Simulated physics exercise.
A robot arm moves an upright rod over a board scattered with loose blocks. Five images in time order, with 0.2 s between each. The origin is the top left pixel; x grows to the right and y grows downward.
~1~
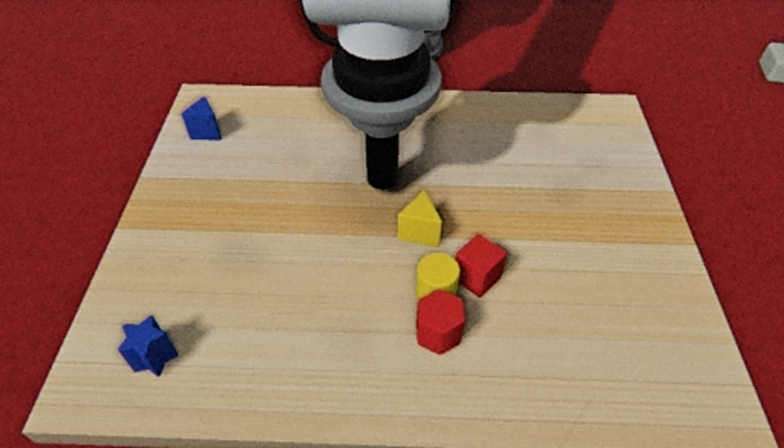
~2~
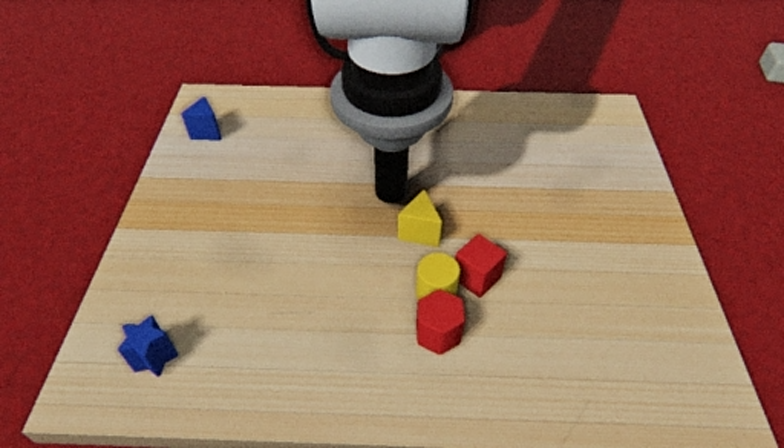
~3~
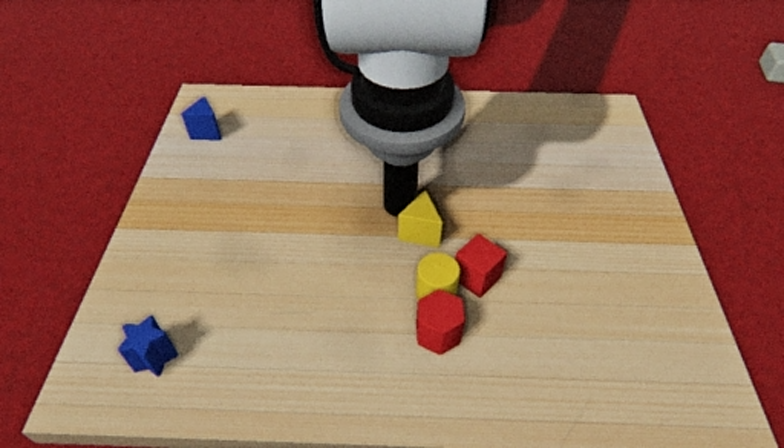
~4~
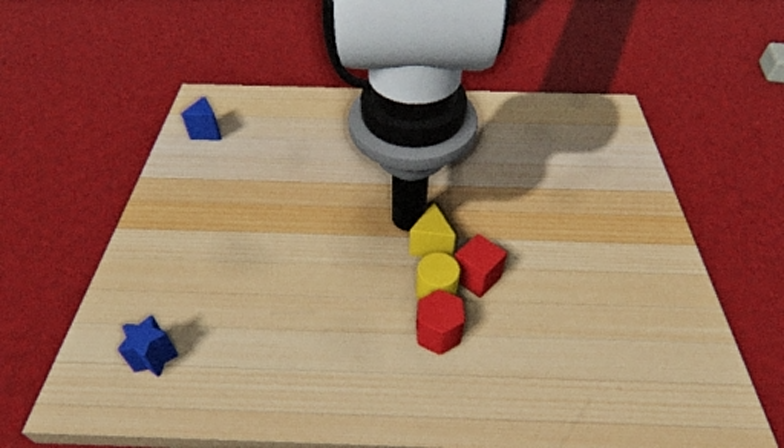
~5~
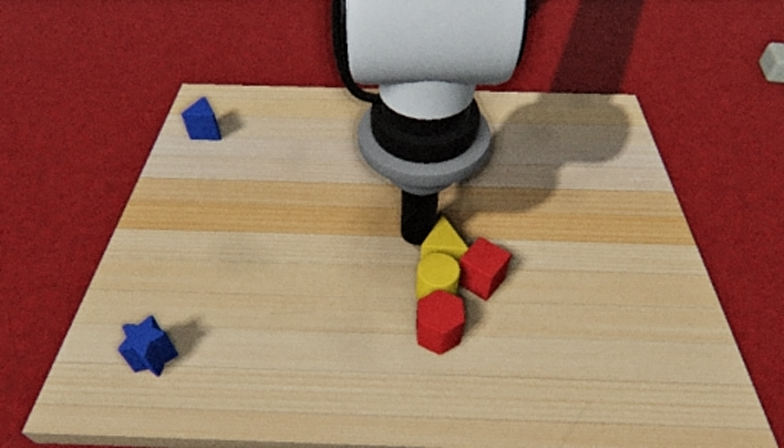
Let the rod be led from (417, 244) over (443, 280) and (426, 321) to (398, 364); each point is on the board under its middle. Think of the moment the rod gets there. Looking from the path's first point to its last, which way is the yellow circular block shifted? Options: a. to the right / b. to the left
My pick is b.
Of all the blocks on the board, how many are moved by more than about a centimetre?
At least three of them.
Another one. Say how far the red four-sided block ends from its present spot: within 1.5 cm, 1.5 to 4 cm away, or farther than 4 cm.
The best fit is 1.5 to 4 cm.
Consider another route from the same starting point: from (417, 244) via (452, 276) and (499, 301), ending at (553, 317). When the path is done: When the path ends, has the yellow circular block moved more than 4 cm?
Final answer: No.
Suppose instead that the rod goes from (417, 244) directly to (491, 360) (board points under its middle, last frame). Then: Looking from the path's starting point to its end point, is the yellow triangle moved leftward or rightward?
Pushed left.
The first path, step by step. One third of the way, rod (444, 269); yellow circular block (443, 290); red hexagonal block (433, 328), turned 25° anticlockwise; yellow triangle (479, 269), turned 15° clockwise; red four-sided block (514, 270), turned 50° anticlockwise.
Two thirds of the way, rod (427, 311); yellow circular block (442, 334); red hexagonal block (425, 375); yellow triangle (480, 279); red four-sided block (517, 271), turned 60° anticlockwise.
At the end, rod (398, 354); yellow circular block (445, 352); red hexagonal block (421, 392); yellow triangle (480, 279); red four-sided block (517, 271), turned 60° anticlockwise.
